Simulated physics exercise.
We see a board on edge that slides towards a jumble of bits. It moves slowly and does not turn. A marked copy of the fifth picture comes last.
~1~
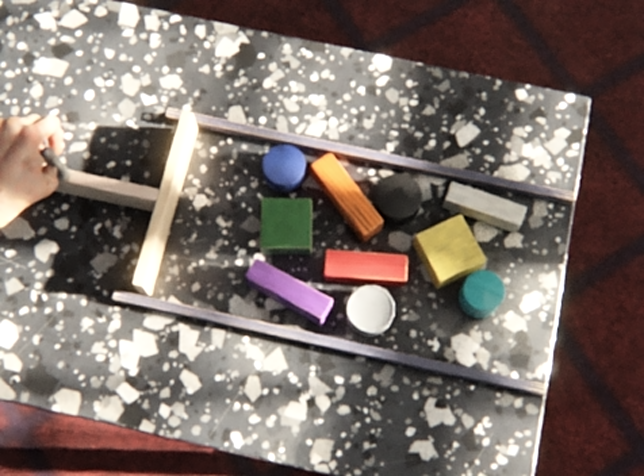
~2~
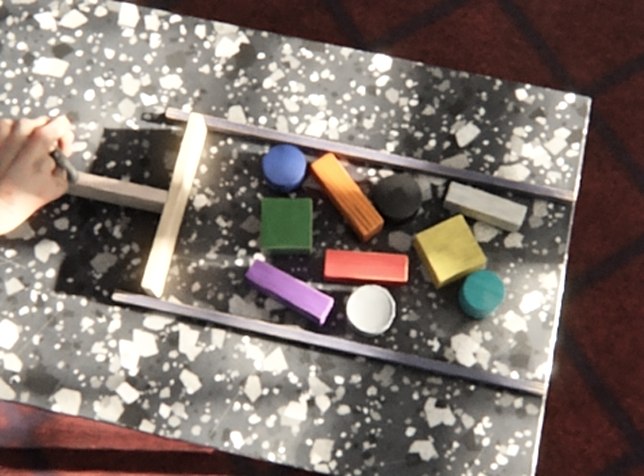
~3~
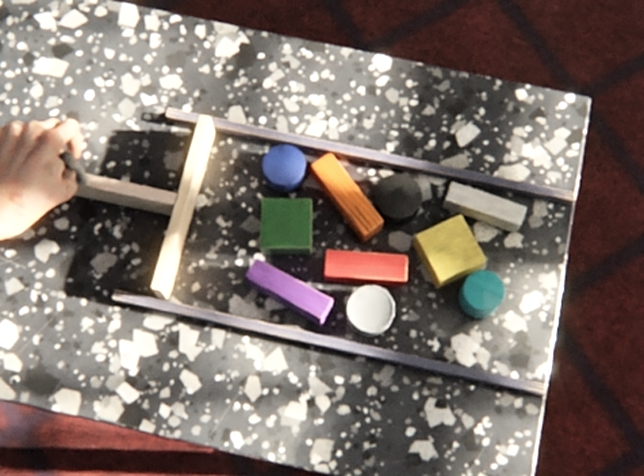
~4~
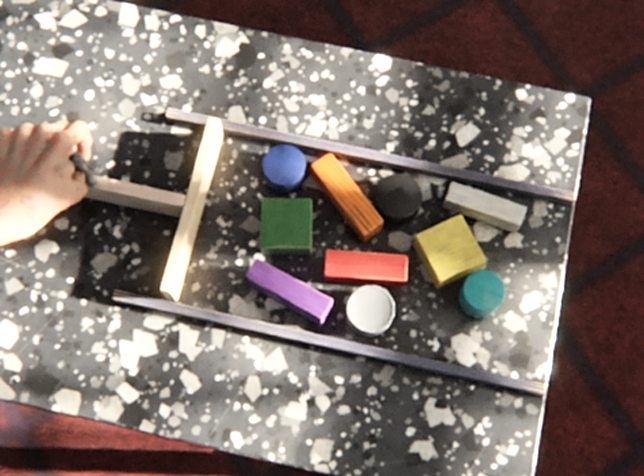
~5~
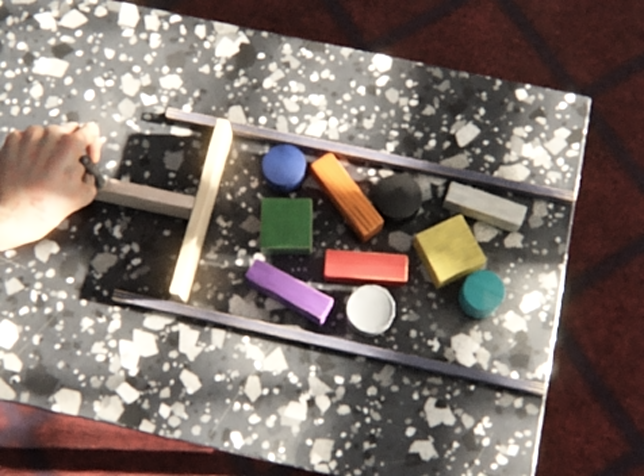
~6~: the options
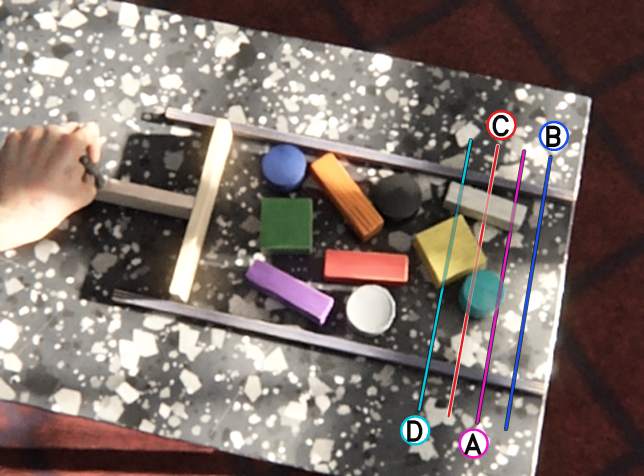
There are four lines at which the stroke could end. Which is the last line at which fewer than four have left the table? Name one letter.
Up to line D.
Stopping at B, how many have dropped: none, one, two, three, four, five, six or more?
Six or more.
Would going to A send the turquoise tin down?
Yes.
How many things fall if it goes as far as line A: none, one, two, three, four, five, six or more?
In all, six or more.
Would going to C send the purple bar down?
By then, no.
On the marked copy, A at (502, 281); B at (529, 287); C at (474, 275); D at (446, 269).
With D. Early on, board (288, 223); blue tin (331, 173); purple bar (323, 303).
Further on, board (377, 242); white bar (550, 211); turquoise tin (529, 308).
At the end, board (446, 257); turquoise tin over the edge; white bar over the edge; two fallen.
As for the rest, A drops seven; B drops eight; C drops six.
